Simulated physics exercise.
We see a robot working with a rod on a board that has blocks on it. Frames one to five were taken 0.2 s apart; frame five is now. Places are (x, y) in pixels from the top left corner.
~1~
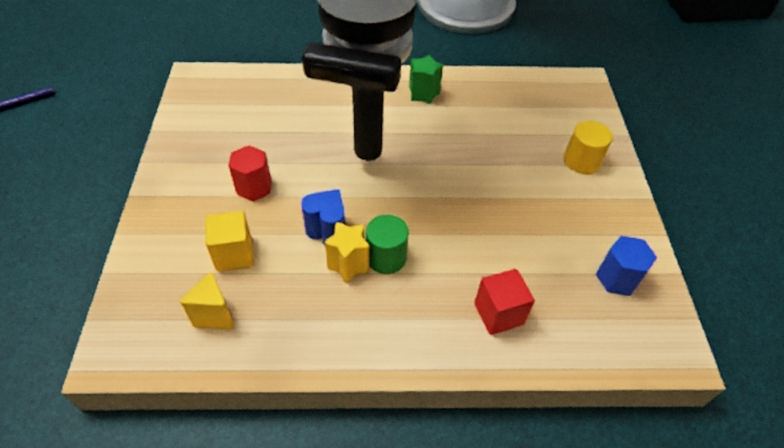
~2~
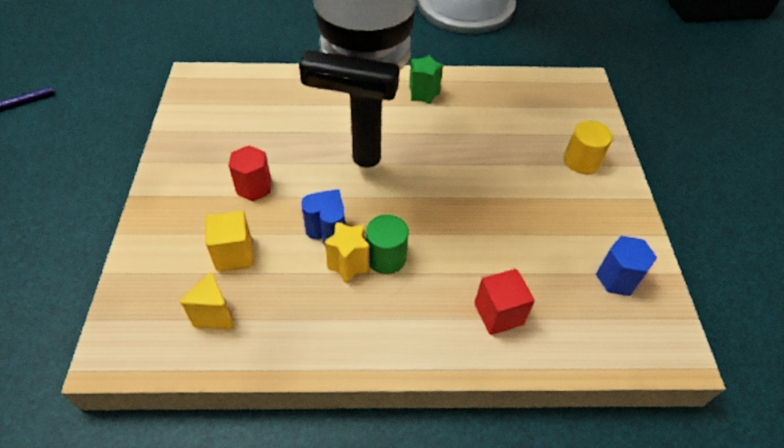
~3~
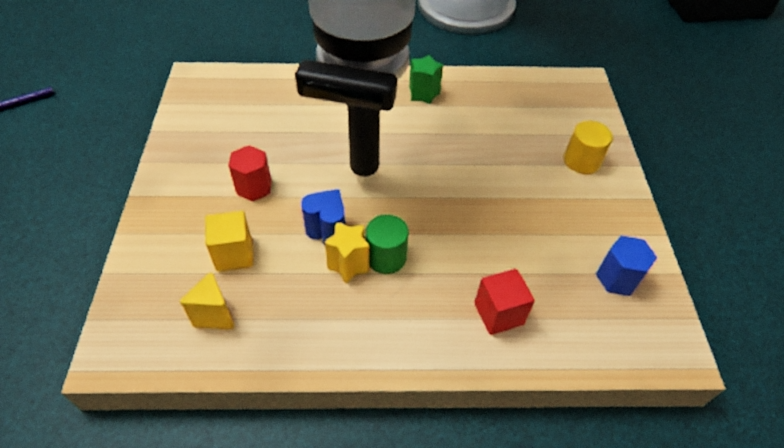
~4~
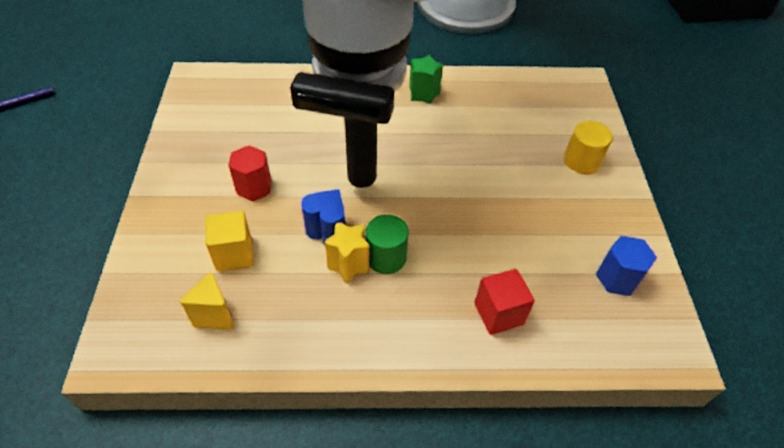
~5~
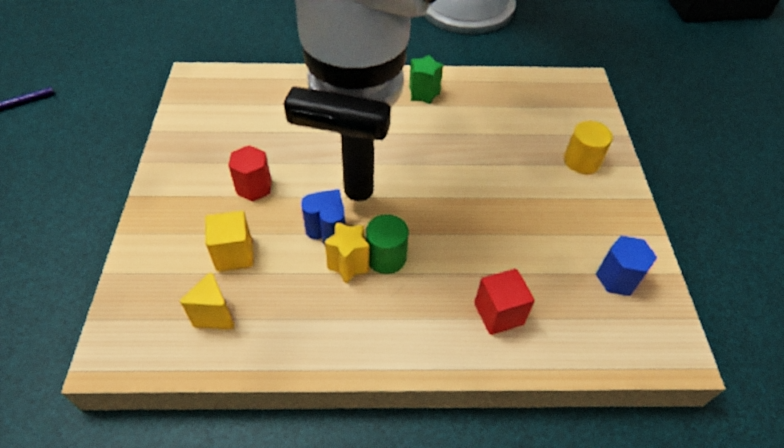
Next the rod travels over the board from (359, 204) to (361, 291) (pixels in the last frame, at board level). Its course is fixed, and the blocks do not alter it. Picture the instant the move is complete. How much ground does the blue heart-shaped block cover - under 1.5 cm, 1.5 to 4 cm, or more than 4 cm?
Short, under 1.5 cm.
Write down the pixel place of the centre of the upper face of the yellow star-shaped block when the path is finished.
Roughly at (334, 285).
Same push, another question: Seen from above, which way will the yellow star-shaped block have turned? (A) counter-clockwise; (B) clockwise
B: Clockwise.
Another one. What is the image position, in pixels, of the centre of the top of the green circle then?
The middle of the upper face of the green circle will lie at about (399, 247) in the picture.
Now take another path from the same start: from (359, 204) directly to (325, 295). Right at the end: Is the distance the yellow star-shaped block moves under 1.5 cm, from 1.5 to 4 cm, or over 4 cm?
It will move more than 4 cm.
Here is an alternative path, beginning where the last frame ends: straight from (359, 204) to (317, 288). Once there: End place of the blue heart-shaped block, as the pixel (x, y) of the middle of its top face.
Just about (299, 221).
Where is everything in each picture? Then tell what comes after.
Rod tip (368, 152); block tops, blue heart-shaped block (325, 205); yellow star-shaped block (348, 238); green circle (387, 230), in the first frame.
Rod (367, 159); blocks unchanged, in the second frame.
Rod (365, 168); blocks unchanged, in the third frame.
Rod (362, 178); blocks unchanged, in the fourth frame.
Rod (359, 191); blue heart-shaped block (325, 205); yellow star-shaped block (348, 238); green circle (387, 230), in the fifth frame.
The first path, step by step. One third of the way, rod (359, 219); nothing pushed yet.
Two thirds of the way, rod (360, 249); yellow star-shaped block (344, 259), turned 20° clockwise; green circle (397, 244).
At the end, rod (361, 280); blue heart-shaped block in place; yellow star-shaped block (334, 285), turned 40° clockwise; green circle (399, 247).
